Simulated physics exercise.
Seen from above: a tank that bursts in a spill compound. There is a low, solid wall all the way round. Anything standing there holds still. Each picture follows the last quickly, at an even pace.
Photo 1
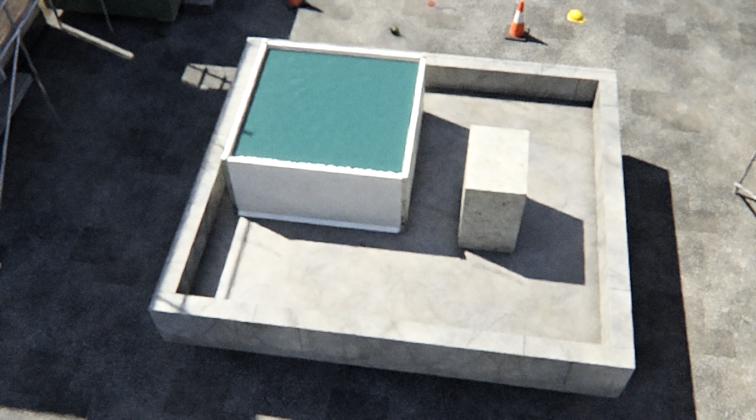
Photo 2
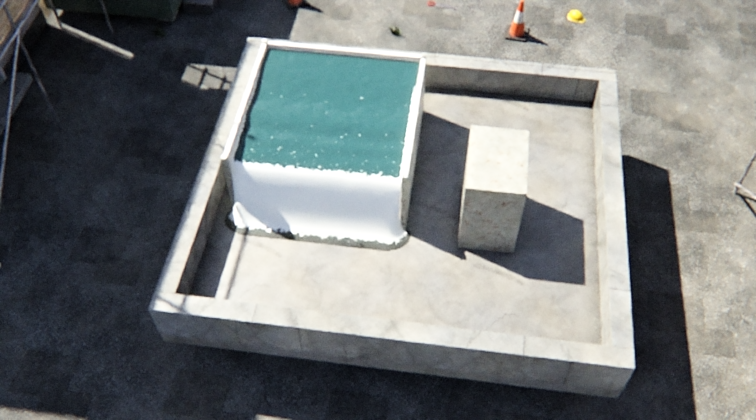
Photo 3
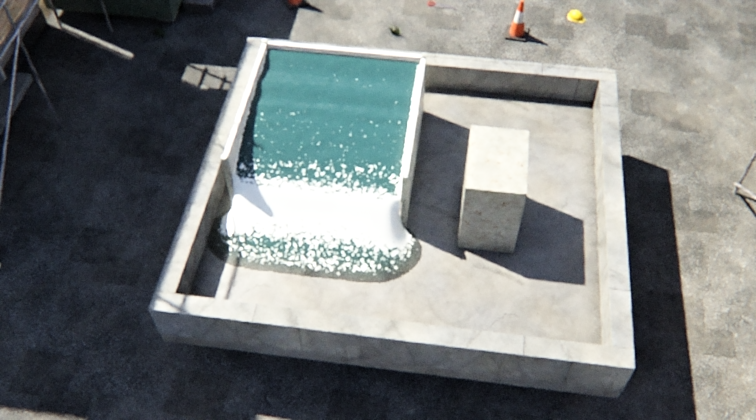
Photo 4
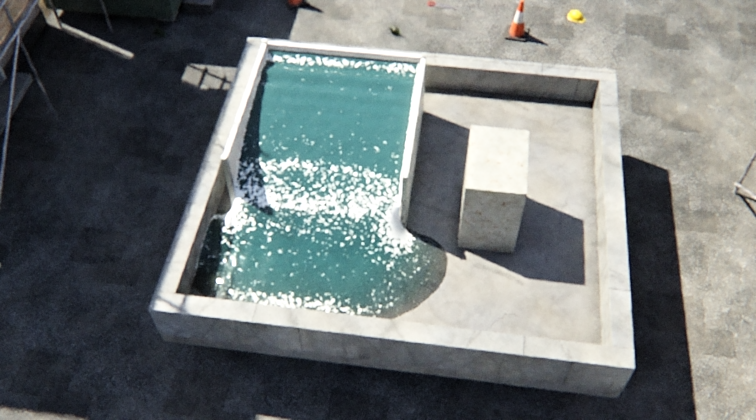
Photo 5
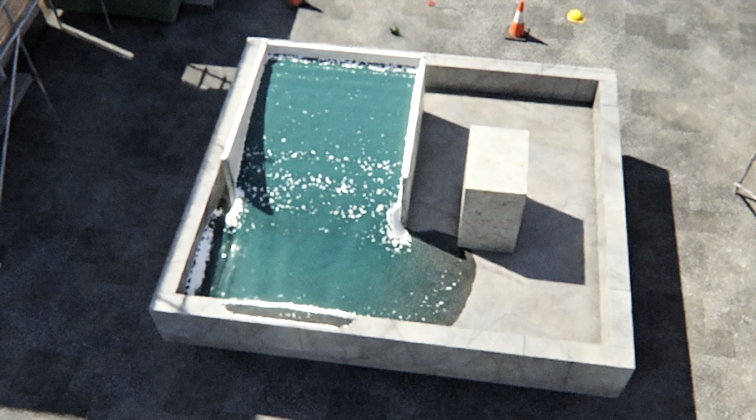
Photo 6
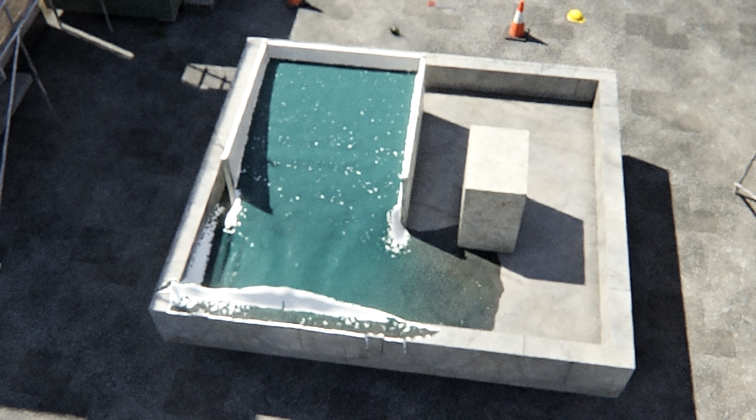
In a low-walled concrete compound, green water bursts from a tank's near side, spreading across the floor and splashing along the front wall.
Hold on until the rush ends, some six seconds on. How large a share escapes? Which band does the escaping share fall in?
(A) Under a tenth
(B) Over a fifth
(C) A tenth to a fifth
The answer is C.
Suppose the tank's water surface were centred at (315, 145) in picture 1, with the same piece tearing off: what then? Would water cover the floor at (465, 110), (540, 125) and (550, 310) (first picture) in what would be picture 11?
Readings in order: Unwetted / unwetted / inundated.
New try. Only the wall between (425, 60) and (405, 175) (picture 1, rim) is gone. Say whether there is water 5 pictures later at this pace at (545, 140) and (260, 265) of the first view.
In sequence: Drenched, spared.
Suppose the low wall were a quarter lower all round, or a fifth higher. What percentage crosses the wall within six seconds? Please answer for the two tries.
First try roughly 26 per cent, second try roughly 8 per cent.
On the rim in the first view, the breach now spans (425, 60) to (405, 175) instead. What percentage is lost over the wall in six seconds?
Close to 6 per cent, I reckon.
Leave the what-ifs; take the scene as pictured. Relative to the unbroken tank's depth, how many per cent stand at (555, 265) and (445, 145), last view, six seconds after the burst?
First 16 %, then 14 %.
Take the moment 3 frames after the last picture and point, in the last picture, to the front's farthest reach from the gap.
I'd point to (584, 361).
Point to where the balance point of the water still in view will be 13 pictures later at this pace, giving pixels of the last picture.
I'd place it roughly at (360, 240).
A moment on, water covers 40 % of the floor; the low wall has let 0 % over.
Next, water covers 45 % of the floor; the low wall has let 4 % over.
Then, water covers 60 % of the floor; the low wall has let 12 % over.
Later, water covers 80 % of the floor; the low wall has let 12 % over.
In the end, water covers 85 % of the floor; the low wall has let 12 % over.
